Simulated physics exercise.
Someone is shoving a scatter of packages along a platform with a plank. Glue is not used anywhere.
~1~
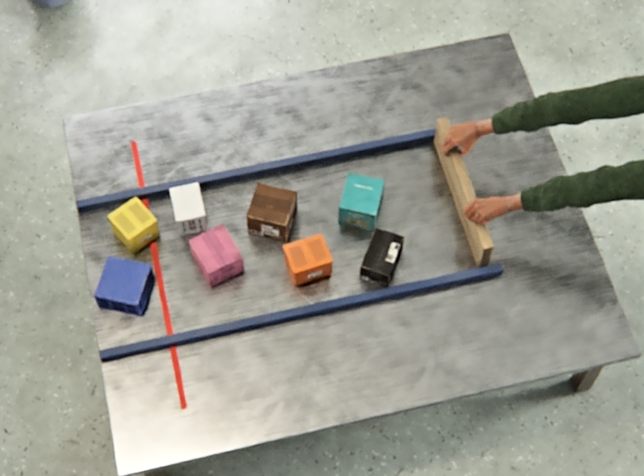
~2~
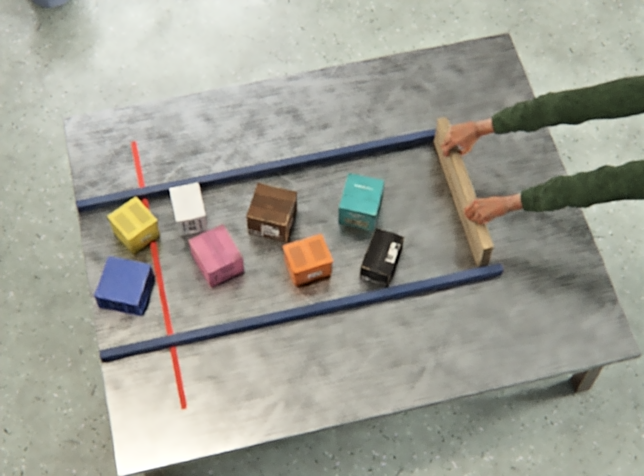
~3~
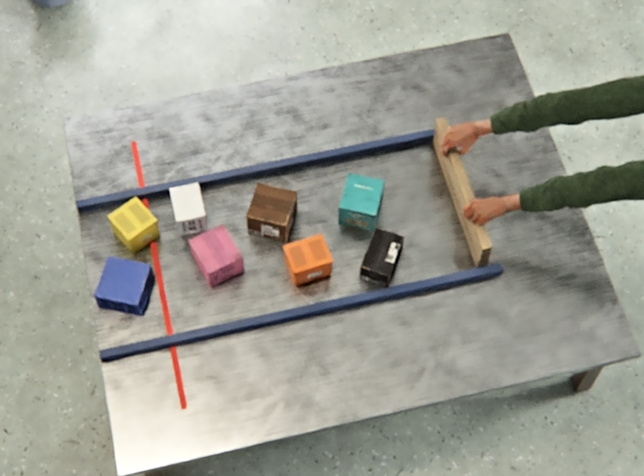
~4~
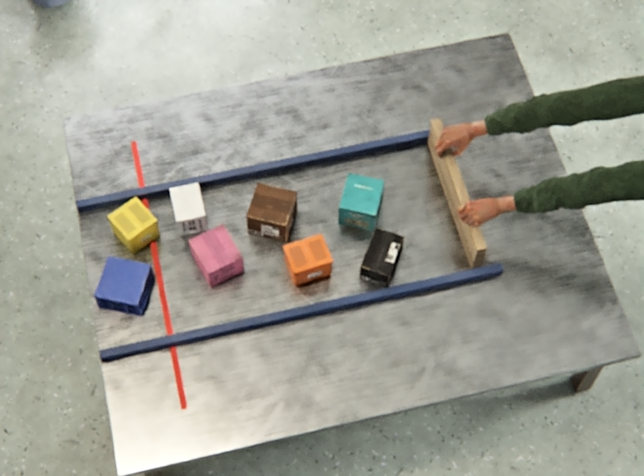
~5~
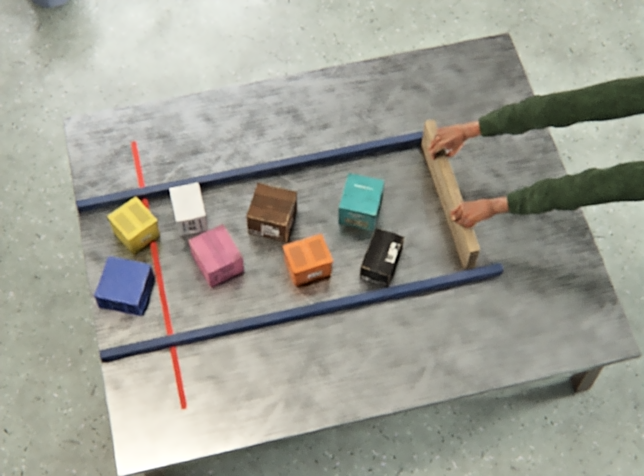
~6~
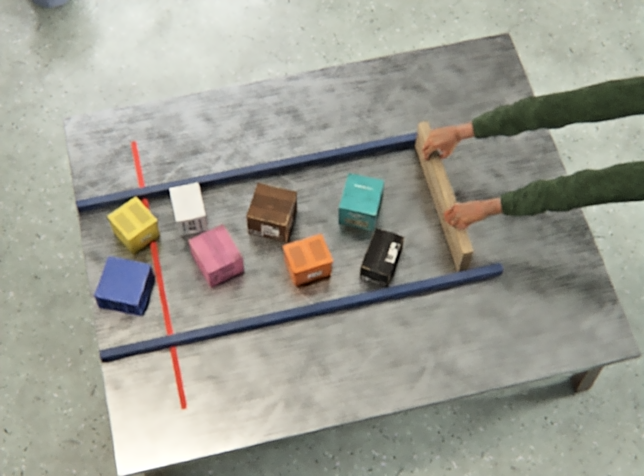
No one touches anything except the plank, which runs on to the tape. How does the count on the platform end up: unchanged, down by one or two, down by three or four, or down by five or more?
It ends down by three or four.
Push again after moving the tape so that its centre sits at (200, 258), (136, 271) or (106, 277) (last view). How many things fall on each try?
Tallies in the order given: 2, 6, 7.
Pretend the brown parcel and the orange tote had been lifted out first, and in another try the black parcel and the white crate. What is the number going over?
You'd see 1 fallen, and 2 in the other try.
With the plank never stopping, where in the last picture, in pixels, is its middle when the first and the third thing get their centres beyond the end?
At (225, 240) for the first, at (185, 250) for the third.
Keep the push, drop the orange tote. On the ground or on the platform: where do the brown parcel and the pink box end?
The brown parcel is still there. The pink box is still there.
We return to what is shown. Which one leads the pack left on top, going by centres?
The one is the brown parcel.
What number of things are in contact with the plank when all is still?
The count in contact is 2.
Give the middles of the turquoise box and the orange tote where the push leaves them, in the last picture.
Final pixels, roughly: (135, 258) for the first, (107, 299) for the other.
Soon after, none off yet; blue crate at rest near (125, 286); yellow tote at rest near (135, 226); white crate at rest near (189, 209).
In the end, the number that fall off is three or four; gone, pink box, white crate, yellow tote and blue crate.
